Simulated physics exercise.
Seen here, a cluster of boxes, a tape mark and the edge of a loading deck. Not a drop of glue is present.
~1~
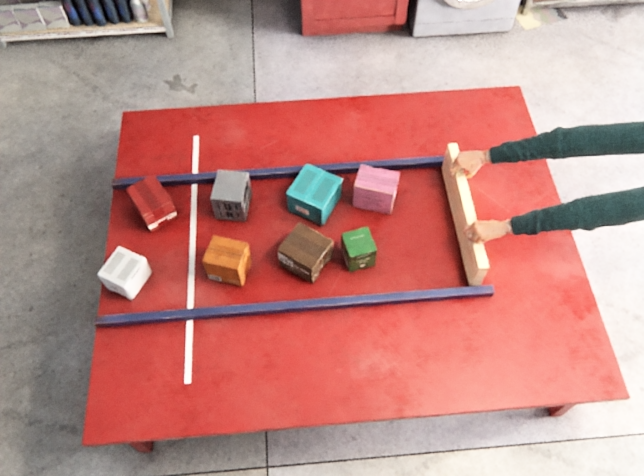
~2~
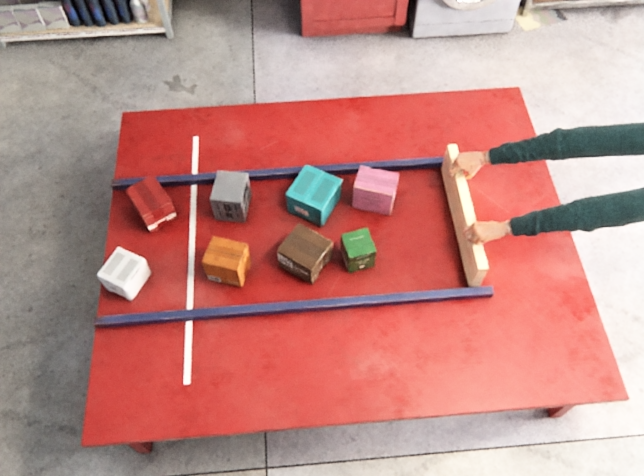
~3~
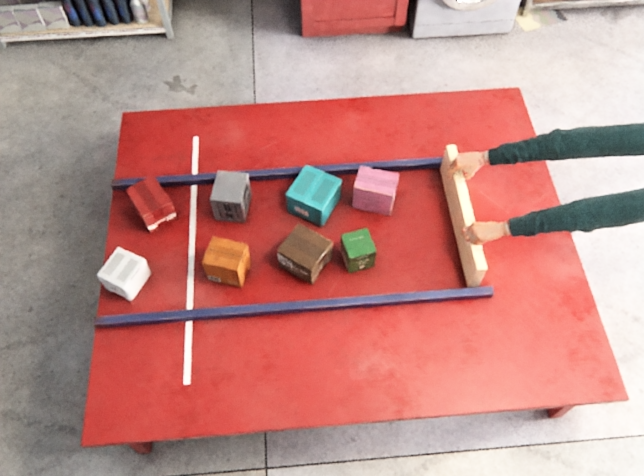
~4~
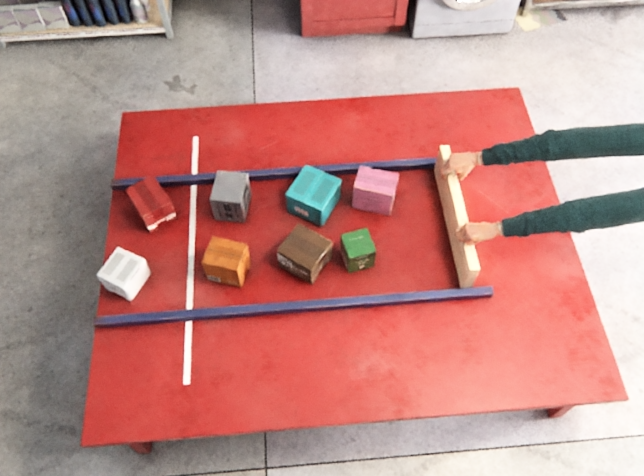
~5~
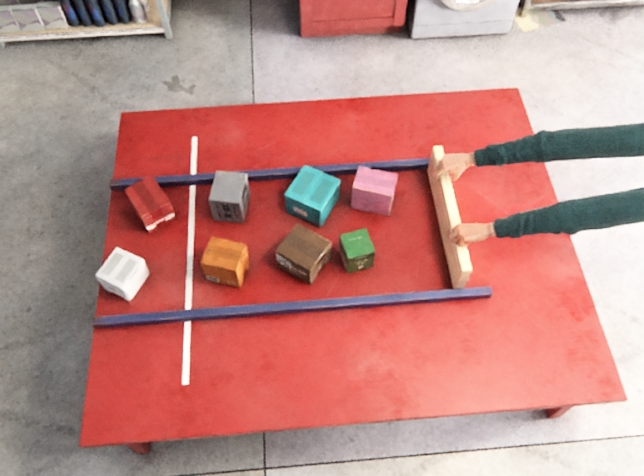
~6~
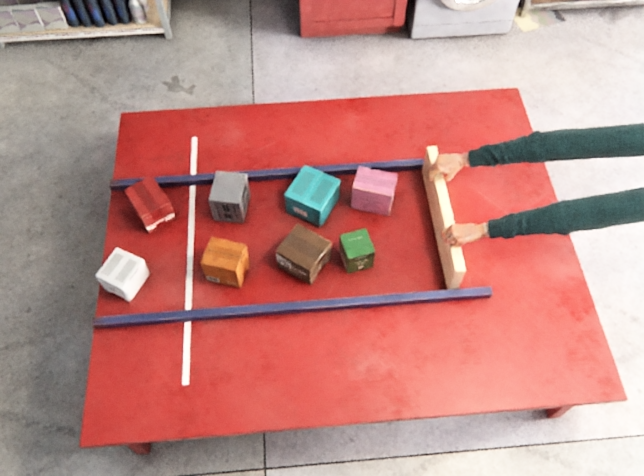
The clip opens on eight coloured boxes spread between two blue rails on a red table, with two green-sleeved arms holding a wooden plank upright at the right. The hands stay still at first, then slide the plank slightly left, while the boxes show no clear movement.
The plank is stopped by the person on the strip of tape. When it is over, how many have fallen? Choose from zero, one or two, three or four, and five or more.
When it is over, three or four have fallen.
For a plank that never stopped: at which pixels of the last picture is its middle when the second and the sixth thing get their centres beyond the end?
It sits around (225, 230) and after that around (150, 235).
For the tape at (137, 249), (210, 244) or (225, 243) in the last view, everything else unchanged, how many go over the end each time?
The counts come to 6, then 2, then 1.
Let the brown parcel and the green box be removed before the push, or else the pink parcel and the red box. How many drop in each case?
Fallen: 2 in the first try, 1 in the other.
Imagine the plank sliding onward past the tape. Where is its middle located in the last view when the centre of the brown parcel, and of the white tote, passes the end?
The middle is at (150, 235) when it's the brown parcel, and at (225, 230) when it's the white tote.
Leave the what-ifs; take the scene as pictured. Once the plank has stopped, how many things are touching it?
2 in contact.
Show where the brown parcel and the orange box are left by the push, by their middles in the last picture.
Roughly (137, 278); the other one roughly (97, 272).
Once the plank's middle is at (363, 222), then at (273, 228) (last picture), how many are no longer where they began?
The number moved is 3 and then 7.
A little later, none off yet; white tote at rest near (124, 275); red box at rest near (150, 204); orange box at rest near (226, 263).
Next, none off yet; white tote at rest near (124, 275); red box shifted a little near (140, 205); orange box shifted about its own width near (186, 266).
When it is over, the number that fall off is three or four; down, grey crate, red box and white tote.
